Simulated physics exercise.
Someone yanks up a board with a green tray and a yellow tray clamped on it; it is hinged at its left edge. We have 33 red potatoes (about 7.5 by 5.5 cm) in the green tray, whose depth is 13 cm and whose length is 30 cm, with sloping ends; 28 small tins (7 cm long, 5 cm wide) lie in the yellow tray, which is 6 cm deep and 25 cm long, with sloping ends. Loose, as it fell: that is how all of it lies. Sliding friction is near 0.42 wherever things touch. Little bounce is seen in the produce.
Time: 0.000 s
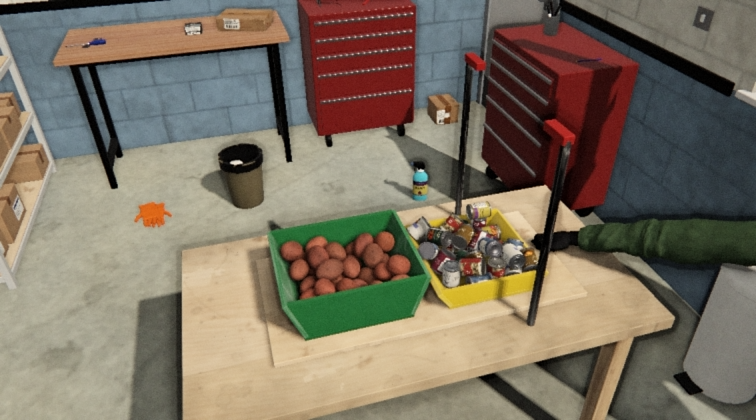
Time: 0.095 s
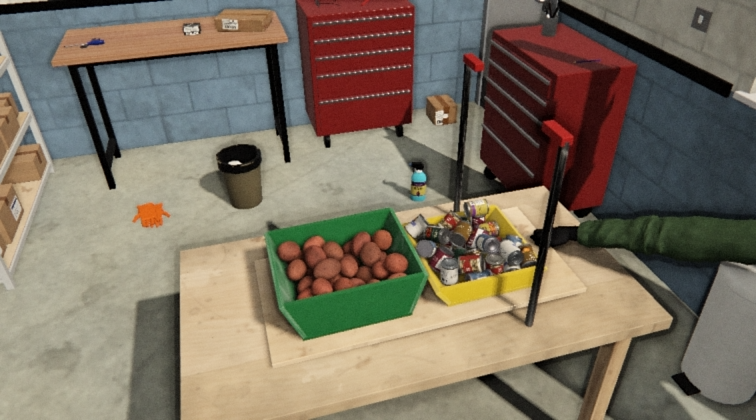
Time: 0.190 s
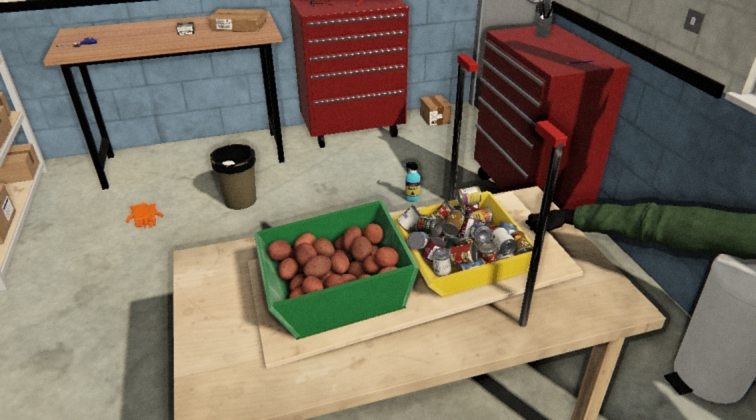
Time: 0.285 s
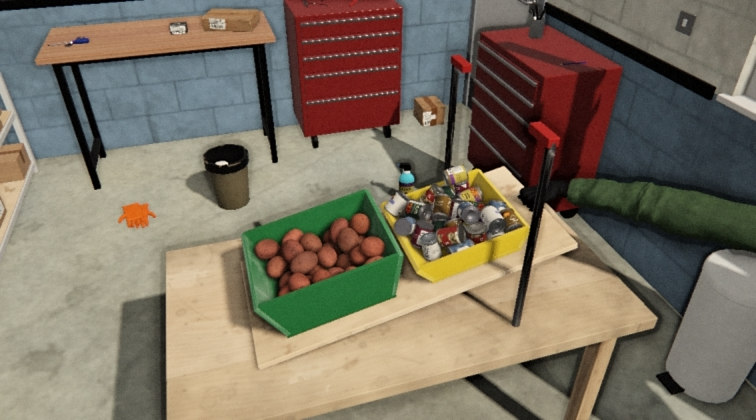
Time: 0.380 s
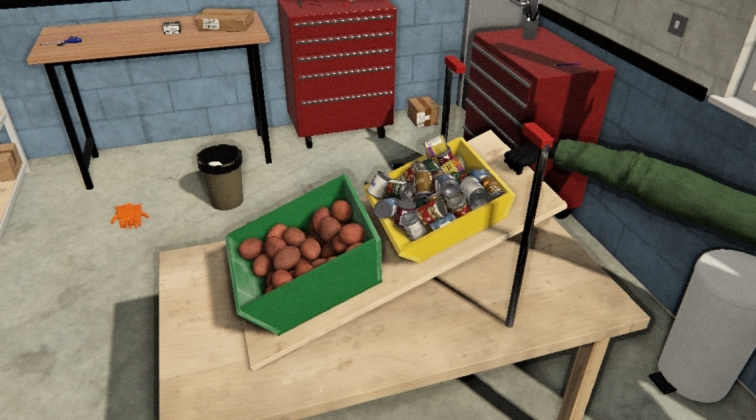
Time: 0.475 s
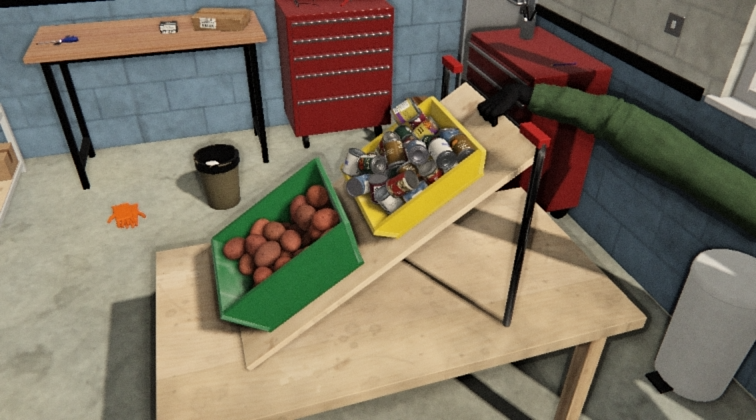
In a workshop, a green tray of red potatoes and a yellow tray of small tins sit on a board lying flat on a wooden table. A green-sleeved arm lifts the board's right end, slowly at first, then higher, until both trays slant steeply down toward the left, still full.
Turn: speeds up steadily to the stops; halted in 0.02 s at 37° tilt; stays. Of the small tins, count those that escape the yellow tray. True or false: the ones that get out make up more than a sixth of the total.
True.
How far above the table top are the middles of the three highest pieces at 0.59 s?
On average roughly 64 centimetres up.
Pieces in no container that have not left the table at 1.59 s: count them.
Count of pieces: About 5.
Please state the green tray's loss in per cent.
For the green tray, 5 percent.
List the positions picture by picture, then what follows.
In the first picture (places track the rim corner closest to us here), yellow tray (441, 292); green tray (287, 304); tipped 0°; all still inside.
The second picture shows yellow tray (439, 290); green tray (283, 305); tipped 1°.
The third picture shows yellow tray (431, 282); green tray (273, 305); tipped 5°.
The fourth picture shows yellow tray (419, 268); green tray (258, 306); tipped 12°.
The fifth picture shows yellow tray (401, 250); green tray (240, 309); tipped 22°.
The sixth picture shows yellow tray (375, 229); green tray (223, 313); tipped 34°; all still inside.
After 0.49 s, the board meets the red stops.
After 0.59 s, tilt 37°; the green tray has all 33 and the yellow tray has all 28.
After 0.73 s, tilt 37°; the green tray has all 33 and the yellow tray is down by 12 of 28.
After 0.99 s, tilt 37°; the green tray is down by 1 of 33 and the yellow tray is down by 27 of 28.
Outcome (at 1.59 s), the green tray is down by 2 of 33 and the yellow tray is down by 27 of 28. Asked share, 27 of 28, 96 per cent.
